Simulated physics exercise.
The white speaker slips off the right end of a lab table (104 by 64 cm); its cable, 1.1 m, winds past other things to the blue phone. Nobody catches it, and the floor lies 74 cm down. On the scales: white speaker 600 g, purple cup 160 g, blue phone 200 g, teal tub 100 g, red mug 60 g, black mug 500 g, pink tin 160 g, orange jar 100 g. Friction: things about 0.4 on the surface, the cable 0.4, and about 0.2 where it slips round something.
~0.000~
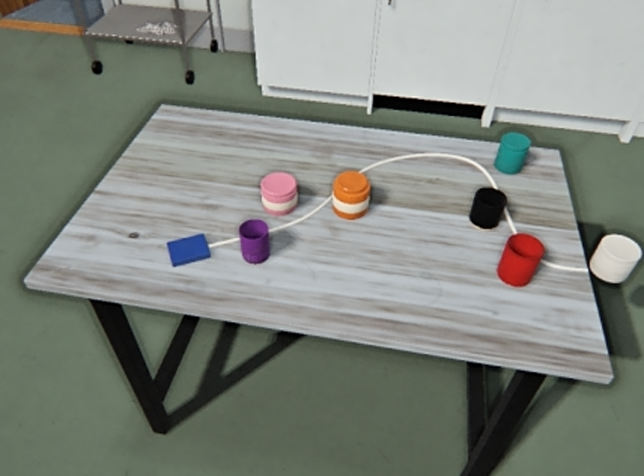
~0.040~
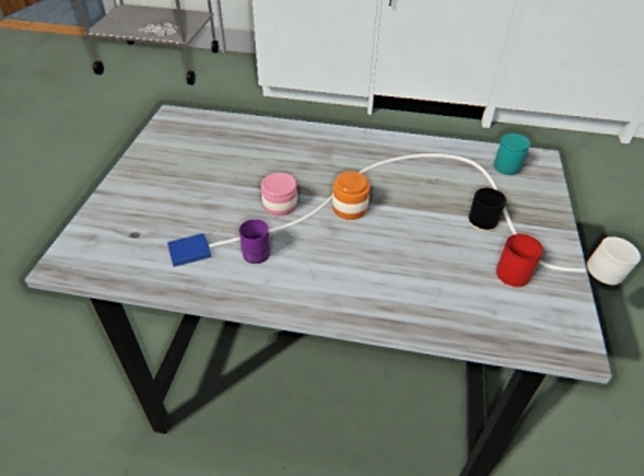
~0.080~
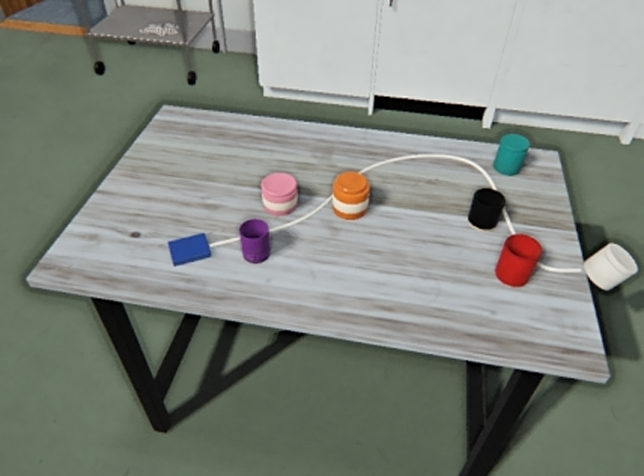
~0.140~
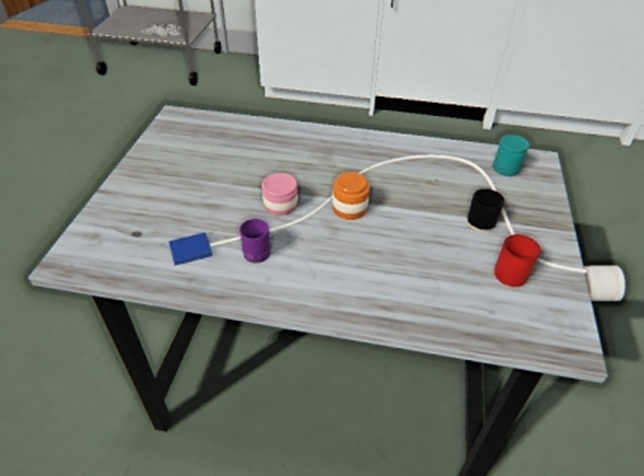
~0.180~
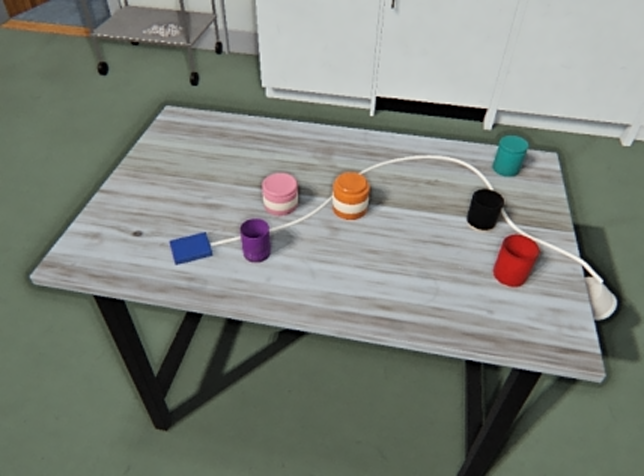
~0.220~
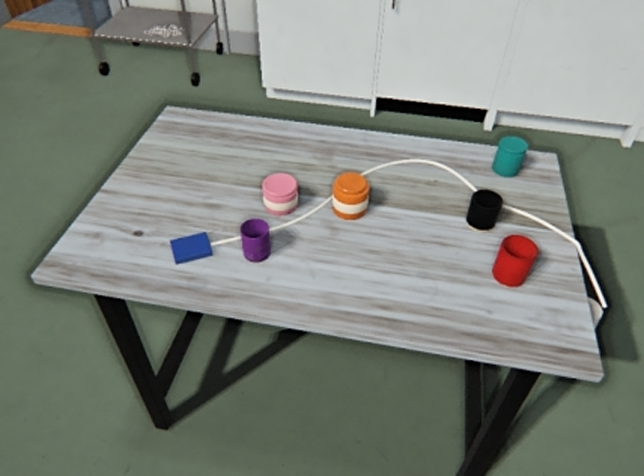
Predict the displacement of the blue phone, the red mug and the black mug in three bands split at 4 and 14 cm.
Result: Blue phone reaches the top band, red mug barely shifts, black mug barely shifts.
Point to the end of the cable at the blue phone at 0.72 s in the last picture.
At about (398, 211).
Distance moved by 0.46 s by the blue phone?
Blue phone 15 cm.
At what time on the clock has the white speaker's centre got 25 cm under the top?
About: 0.28 s.
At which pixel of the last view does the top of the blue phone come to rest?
At about (401, 208).
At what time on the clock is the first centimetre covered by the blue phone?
About: Blue phone 0.34 s.
At 0.5 s, the cable's tail end at (285, 229); blue phone 16 cm off its start, black mug 1 cm off its start, orange jar 16 cm off its start.
At 0.7 s, the cable's tail end at (398, 211); blue phone 40 cm off its start, black mug 1 cm off its start, orange jar 27 cm off its start.
At 1.0 s, the cable's tail end at (418, 210); blue phone 45 cm off its start at (401, 208), black mug 1 cm off its start at (489, 203), orange jar 27 cm off its start at (385, 278).
At 1.2 s, the cable's tail end at (418, 210); blue phone 45 cm off its start, black mug 1 cm off its start, orange jar 27 cm off its start.
At 2.4 s, the cable's tail end at (418, 210); blue phone 45 cm off its start at (401, 208), black mug 1 cm off its start at (489, 203), red mug 0 cm off its start at (520, 247), orange jar 27 cm off its start at (385, 278).
